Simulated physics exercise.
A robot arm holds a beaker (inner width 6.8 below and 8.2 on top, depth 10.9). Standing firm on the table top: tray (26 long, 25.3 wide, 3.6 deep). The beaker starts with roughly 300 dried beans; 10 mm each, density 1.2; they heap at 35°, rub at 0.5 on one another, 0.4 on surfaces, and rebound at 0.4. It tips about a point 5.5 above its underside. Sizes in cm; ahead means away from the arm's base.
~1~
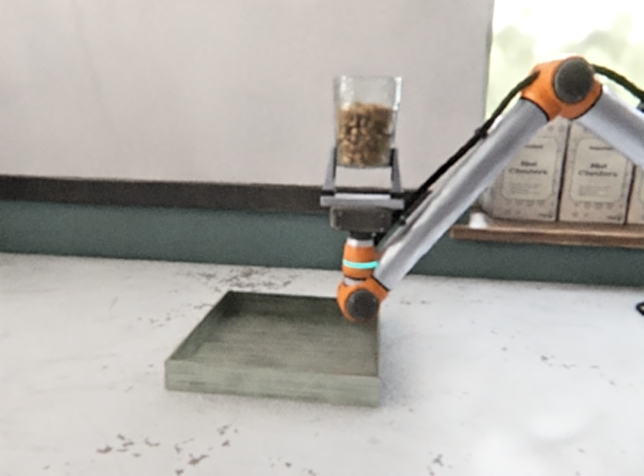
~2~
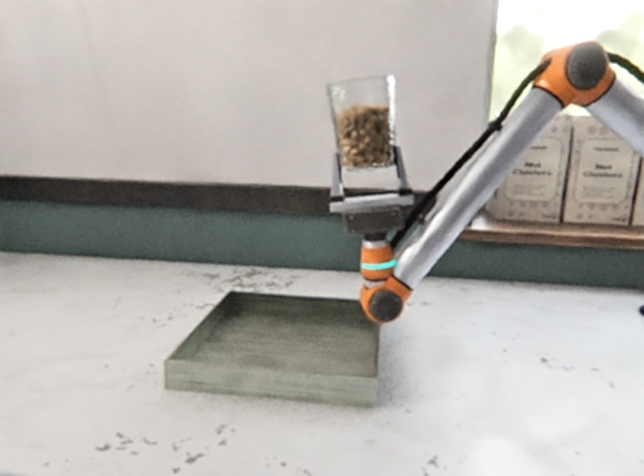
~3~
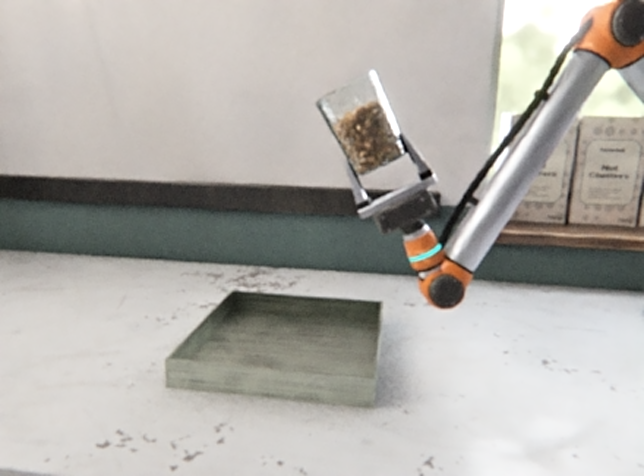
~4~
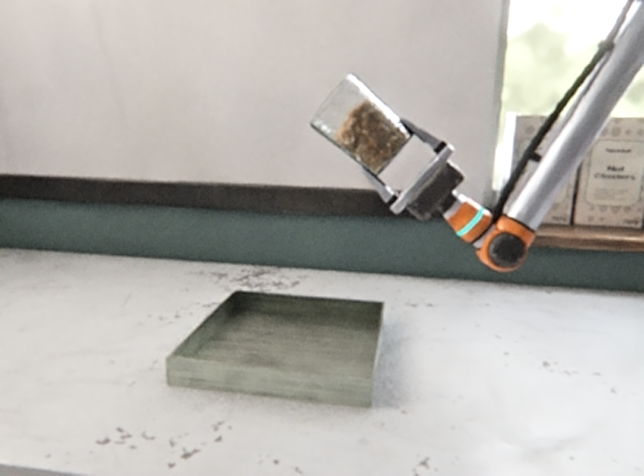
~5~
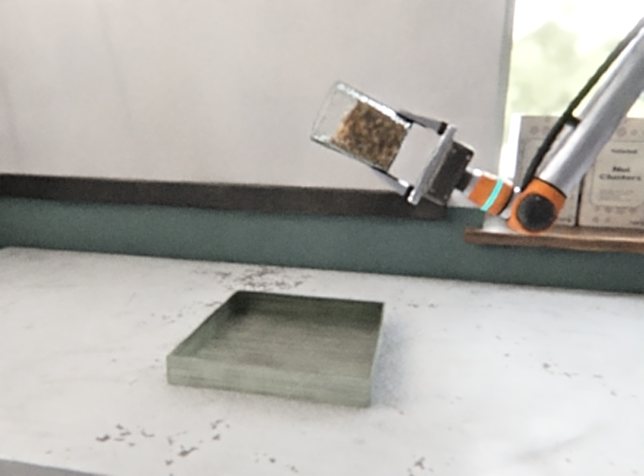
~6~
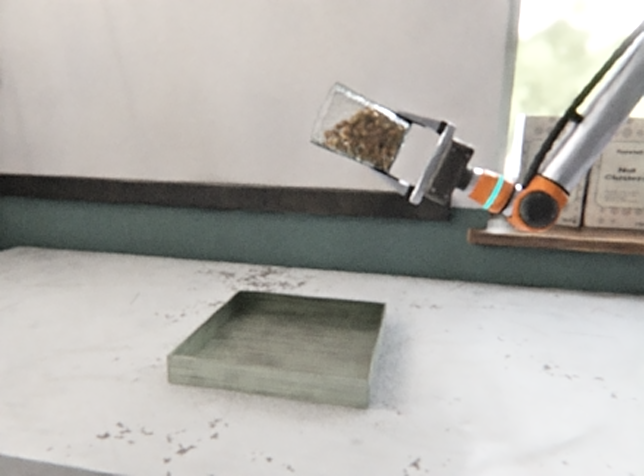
A robot arm held up a clear beaker of dried beans near a shallow green tray, then tilted it steeply to the left, and the beans shifted inside as the tilting slowed.
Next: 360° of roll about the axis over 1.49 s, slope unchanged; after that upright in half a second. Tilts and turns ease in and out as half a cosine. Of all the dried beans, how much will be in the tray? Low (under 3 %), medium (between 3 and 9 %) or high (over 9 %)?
A low share, under 3 %, ends in the tray.
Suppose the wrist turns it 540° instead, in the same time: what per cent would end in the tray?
Then about 0 per cent.
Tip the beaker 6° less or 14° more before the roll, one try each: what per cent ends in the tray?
About 0 and 25 per cent.
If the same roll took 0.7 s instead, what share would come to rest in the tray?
It would be near 0 per cent.
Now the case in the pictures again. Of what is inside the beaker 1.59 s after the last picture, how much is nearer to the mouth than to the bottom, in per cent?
About 35 per cent.
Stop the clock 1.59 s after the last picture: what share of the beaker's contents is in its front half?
About 60 per cent.
Then, 0.80 s on, tipped 67°, highest piece 36 above the table; 302 in the beaker.
Then, 1.59 s on, tipped 60°, highest piece 36 above the table; 299 in the beaker, 3 in the tray.
Then, 2.19 s on, upright, highest piece 38 above the table; 299 in the beaker, 3 in the tray.
Then, 2.89 s on, upright, highest piece 38 above the table; 299 in the beaker, 3 in the tray.
In the end, 299 in the beaker, 3 in the tray. That is 1 % in the tray.
